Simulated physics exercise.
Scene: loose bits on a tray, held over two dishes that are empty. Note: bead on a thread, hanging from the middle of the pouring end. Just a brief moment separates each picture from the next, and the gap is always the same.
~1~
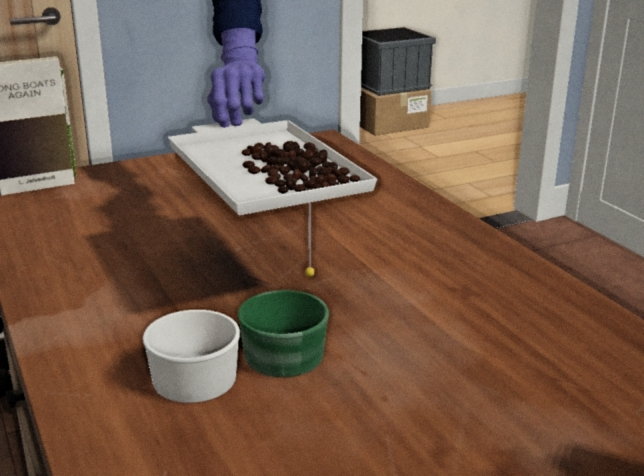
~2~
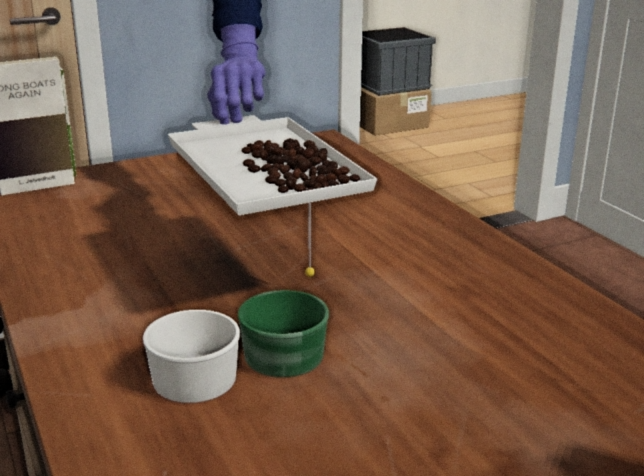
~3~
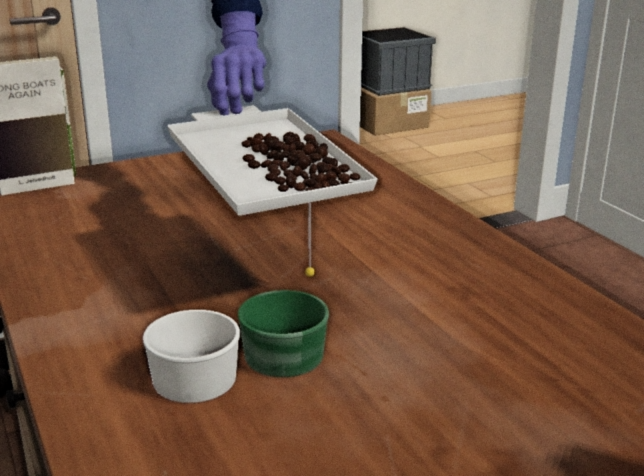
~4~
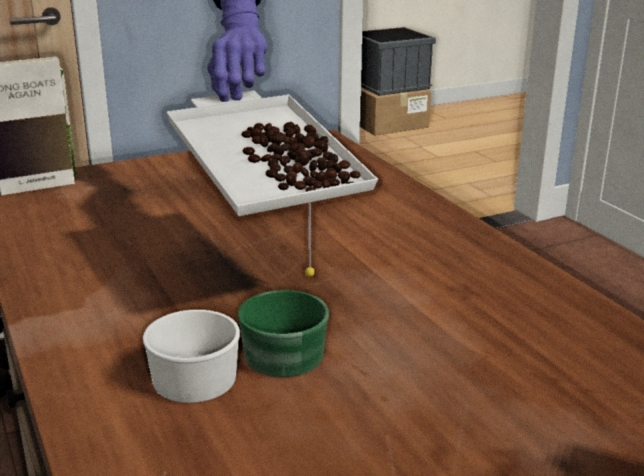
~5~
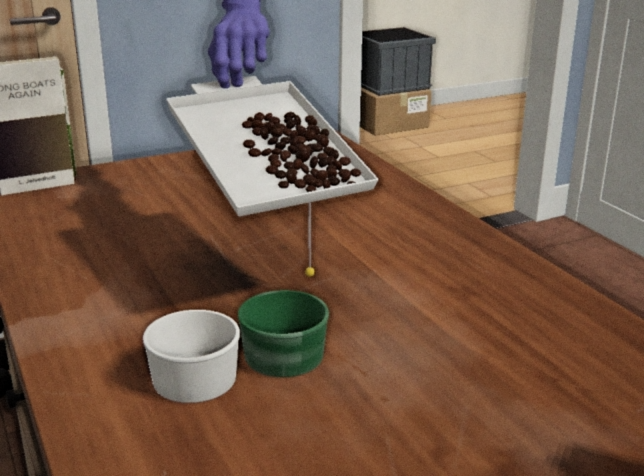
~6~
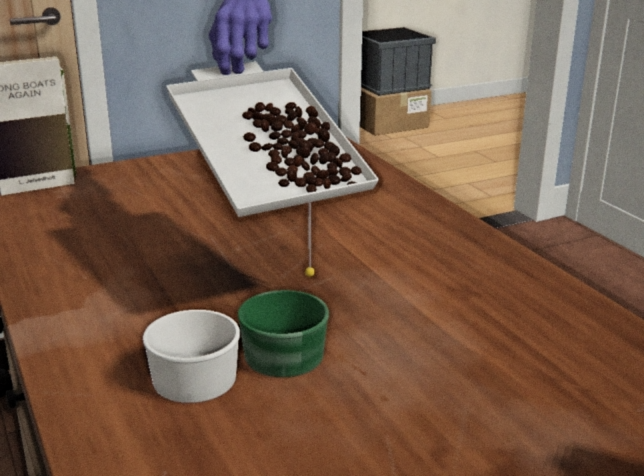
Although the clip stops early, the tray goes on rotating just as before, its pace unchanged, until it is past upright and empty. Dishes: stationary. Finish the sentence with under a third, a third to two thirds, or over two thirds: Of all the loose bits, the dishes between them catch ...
Of all the loose bits, the dishes between them catch a third to two thirds.
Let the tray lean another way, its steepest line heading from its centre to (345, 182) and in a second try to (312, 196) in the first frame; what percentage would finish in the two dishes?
Near 0 % and, after that, 20 %.
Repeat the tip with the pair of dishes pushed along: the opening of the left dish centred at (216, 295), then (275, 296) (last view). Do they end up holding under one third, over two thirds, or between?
In order: Less than a third, then between a third and two thirds.
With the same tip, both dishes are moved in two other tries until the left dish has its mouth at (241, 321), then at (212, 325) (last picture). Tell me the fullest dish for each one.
First try: The dish on the right-hand side; second try: The dish on the right-hand side.
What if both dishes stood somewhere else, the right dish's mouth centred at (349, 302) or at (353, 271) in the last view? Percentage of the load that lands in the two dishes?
It comes to near 80 per cent the first time and near 20 per cent the second time.
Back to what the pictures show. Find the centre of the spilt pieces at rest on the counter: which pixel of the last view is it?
Once everything settles, the pieces are centred near (356, 346).
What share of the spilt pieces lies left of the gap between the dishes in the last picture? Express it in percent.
0 per cent, roughly.
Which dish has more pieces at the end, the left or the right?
I'd say the right-side one takes it.
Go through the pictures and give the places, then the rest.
Corners of the pouring end at (239, 202) and (373, 178), level; middle of the load at (292, 166), flat chocolate drops; left dish at (208, 375); right dish at (302, 351); bead on its thread at (310, 272), in the first frame.
Corners of the pouring end at (239, 202) and (373, 178), level; middle of the load at (292, 165), in the second frame.
Corners of the pouring end at (239, 203) and (374, 178), tipped barely, level across its low end; middle of the load at (292, 161), in the third frame.
Corners of the pouring end at (239, 204) and (374, 178), tipped a little, level across its low end; middle of the load at (292, 156), in the fourth frame.
Corners of the pouring end at (240, 205) and (374, 178), tipped a little, level across its low end; middle of the load at (293, 150), in the fifth frame.
Corners of the pouring end at (240, 206) and (375, 179), tipped clearly, level across its low end; middle of the load at (293, 145); left dish at (208, 375); right dish at (302, 351), in the sixth frame.
Soon, tray tipped steeply; nearly all on the tray; a stray few in the right dish; a small part in the air.
A while on, tray tipped past a quarter turn; a small part on the tray; about a third in the right dish; about a quarter outside both; about a quarter in the air.
Towards the end, tray tipped past a quarter turn; about half in the right dish; about half outside both.
Finally, tray tipped past a quarter turn; none in the left dish; about half in the right dish; about half outside both.
